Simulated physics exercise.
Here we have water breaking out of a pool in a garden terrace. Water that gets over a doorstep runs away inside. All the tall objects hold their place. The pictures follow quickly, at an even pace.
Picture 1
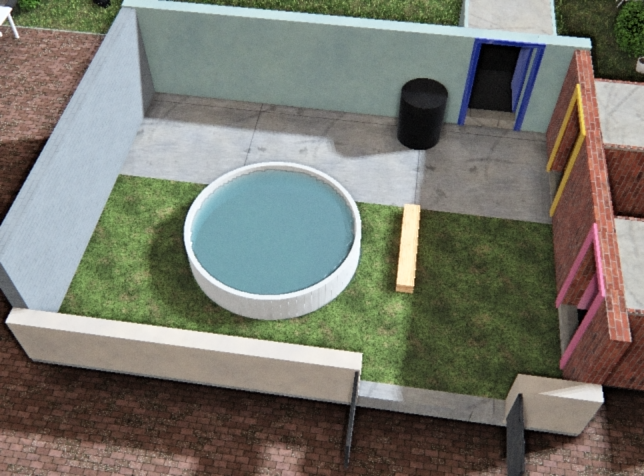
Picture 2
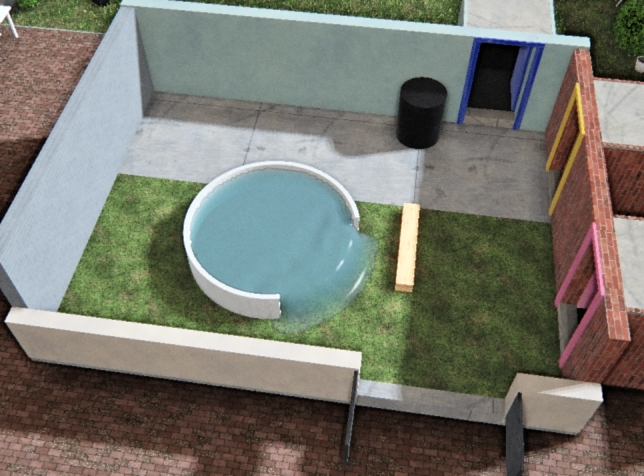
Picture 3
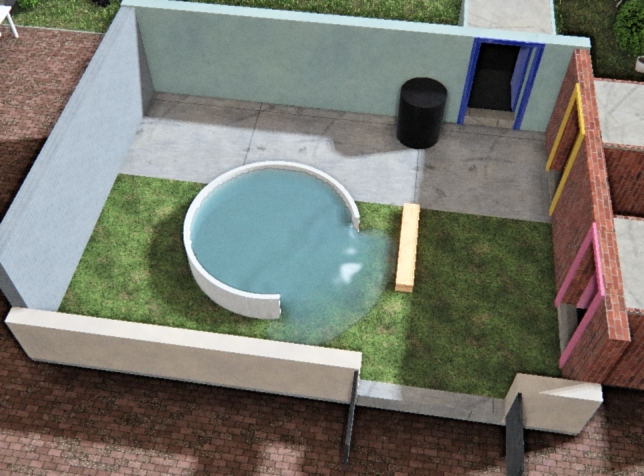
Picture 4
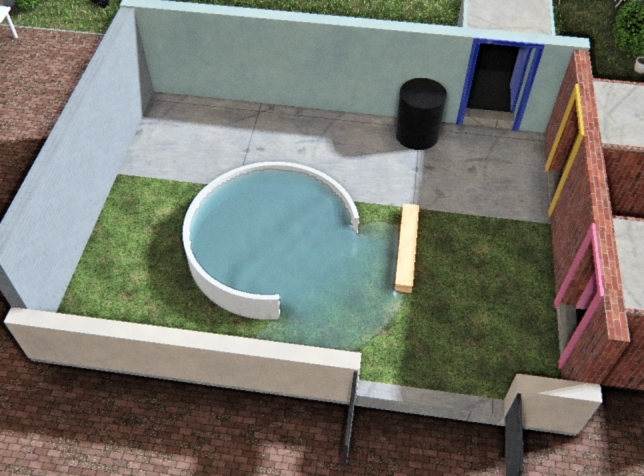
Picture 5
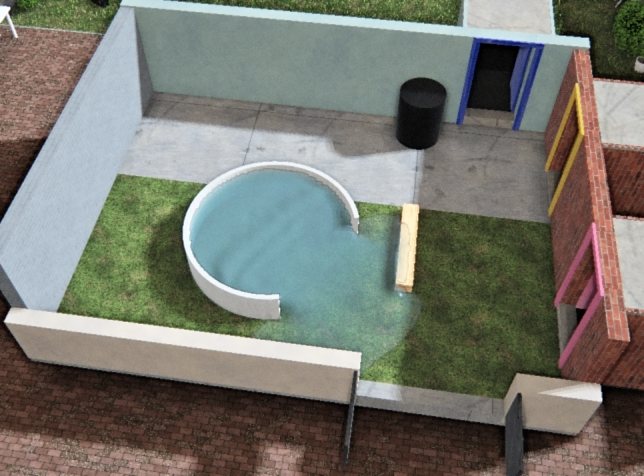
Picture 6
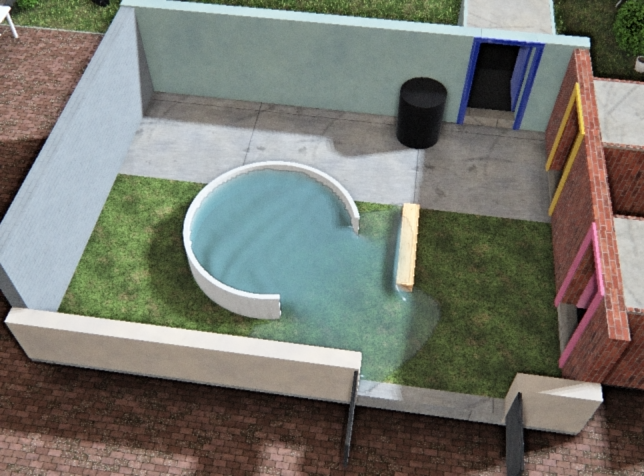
A round white pool of still water on a walled lawn lost part of its right side, and water poured out across the grass, reached a wooden block, and spread around its near end.
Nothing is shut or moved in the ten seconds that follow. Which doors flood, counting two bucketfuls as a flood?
In the end: The yellow door admits no more than that; the pink door admits no more than that; the blue door admits no more than that.
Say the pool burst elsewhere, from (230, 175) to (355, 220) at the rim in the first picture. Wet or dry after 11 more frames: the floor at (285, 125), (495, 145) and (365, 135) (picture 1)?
In turn: Covered, flooded, flooded.
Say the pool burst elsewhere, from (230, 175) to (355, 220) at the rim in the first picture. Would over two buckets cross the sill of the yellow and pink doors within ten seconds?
In short: Yellow passes that mark; pink holds.
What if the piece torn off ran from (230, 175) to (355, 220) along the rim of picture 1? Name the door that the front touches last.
The pink one.
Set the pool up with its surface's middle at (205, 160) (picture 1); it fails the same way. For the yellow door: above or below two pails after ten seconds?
My reading: Yellow is over.
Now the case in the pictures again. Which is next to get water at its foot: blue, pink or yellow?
It is the pink door.
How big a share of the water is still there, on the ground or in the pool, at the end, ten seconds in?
Some 64 per cent.
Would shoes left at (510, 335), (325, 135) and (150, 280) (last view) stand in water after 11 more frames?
In turn: Wet, free of water, clear.
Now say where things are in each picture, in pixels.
Still water in the round pool at (273, 229), in the first frame.
The front is at (281, 326), out from the gap at (338, 282), in the second frame.
Water pours out at (338, 283) and has run to (278, 340), in the third frame.
Water pours out at (337, 284) and has run to (398, 228), in the fourth frame.
The front is at (399, 219), out from the gap at (337, 284), in the fifth frame.
The front is at (400, 208), out from the gap at (338, 284), in the sixth frame.
A moment on, water covers 20 % of the floor; the yellow door not reached, the pink door not reached, the blue door not reached.
Next, water covers 35 % of the floor; the yellow door not reached, the pink door not reached, the blue door not reached.
Then, water covers 50 % of the floor; the yellow door not reached, the pink door wet at the sill, nothing in, the blue door not reached.
Later, water covers 70 % of the floor; the yellow door wet at the sill, nothing in, the pink door under two buckets in, the blue door wet at the sill, nothing in.
In the end, water covers 95 % of the floor; the yellow door wet at the sill, nothing in, the pink door under two buckets in, the blue door wet at the sill, nothing in.
